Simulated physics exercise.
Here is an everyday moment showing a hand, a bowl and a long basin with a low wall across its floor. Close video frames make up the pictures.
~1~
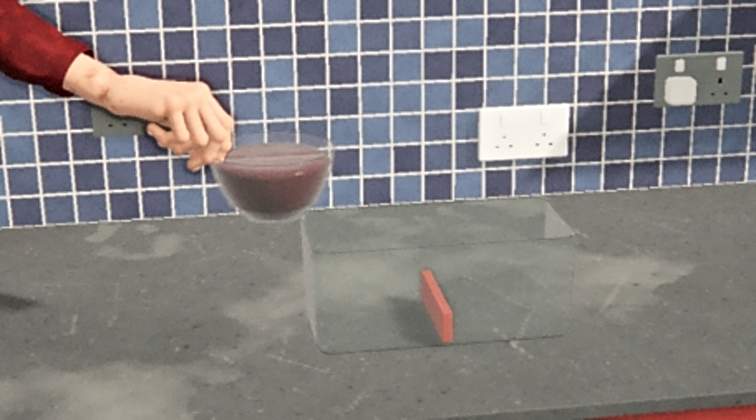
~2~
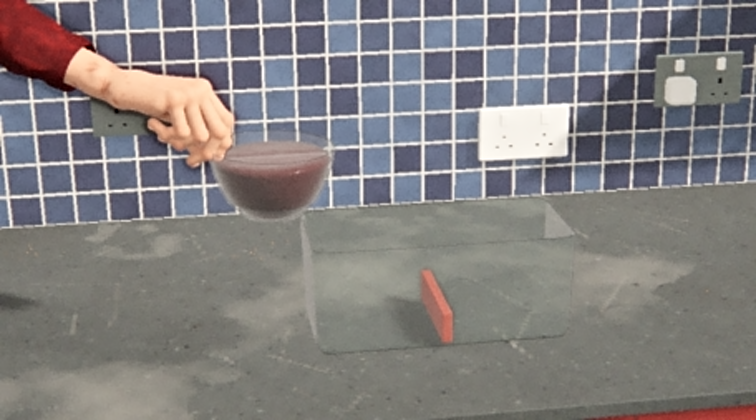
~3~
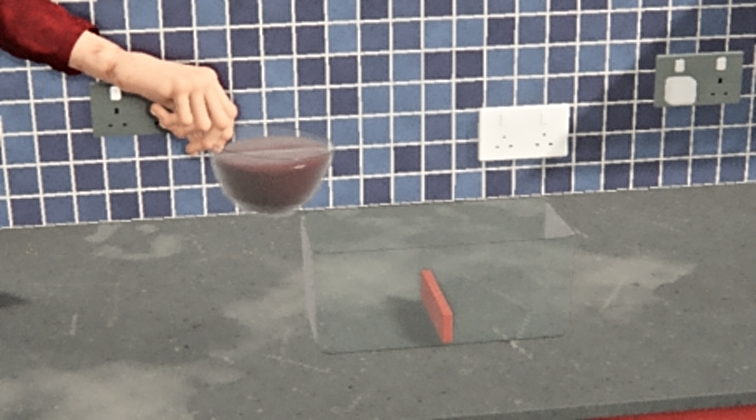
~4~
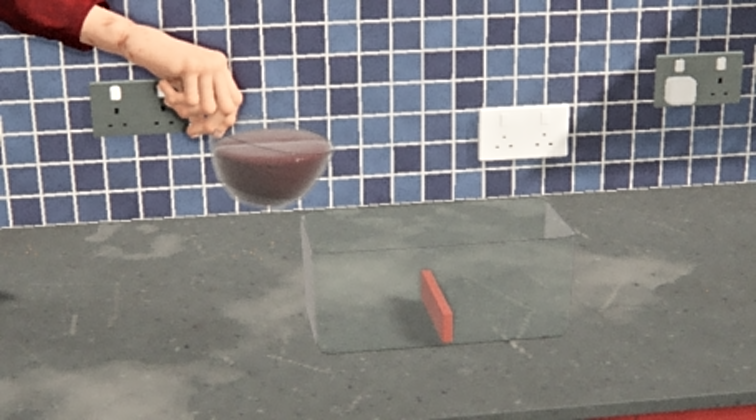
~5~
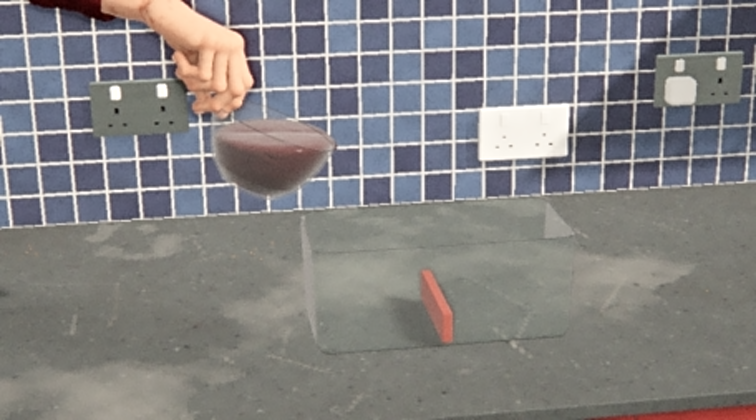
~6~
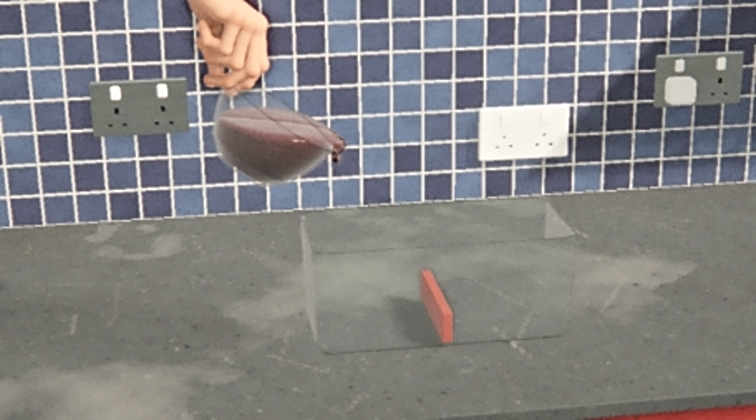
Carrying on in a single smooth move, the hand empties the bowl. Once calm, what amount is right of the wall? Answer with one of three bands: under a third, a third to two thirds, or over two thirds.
A third to two thirds.
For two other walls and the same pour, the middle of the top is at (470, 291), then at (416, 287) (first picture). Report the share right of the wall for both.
About 20 % and 75 %.
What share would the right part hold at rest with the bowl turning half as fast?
It works out near 40 %.
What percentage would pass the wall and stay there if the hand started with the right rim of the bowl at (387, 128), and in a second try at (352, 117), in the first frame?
70 and 65 per cent.
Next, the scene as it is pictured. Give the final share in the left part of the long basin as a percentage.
Near 45 in a hundred.
A moment on, the bowl is tipped right over and 23 per cent is still to pour, 20 is left of the wall and 0 right of it.
Next, the bowl is tipped right over and 0 per cent is still to pour, 36 is left of the wall and 62 right of it.
Then the bowl is tipped right over and 0 per cent is still to pour, 42 is left of the wall and 49 right of it.
Later the bowl is tipped right over and 0 per cent is still to pour, 46 is left of the wall and 50 right of it.
Finally, 47 per cent lies left of the wall, 50 right of it and 3 outside.
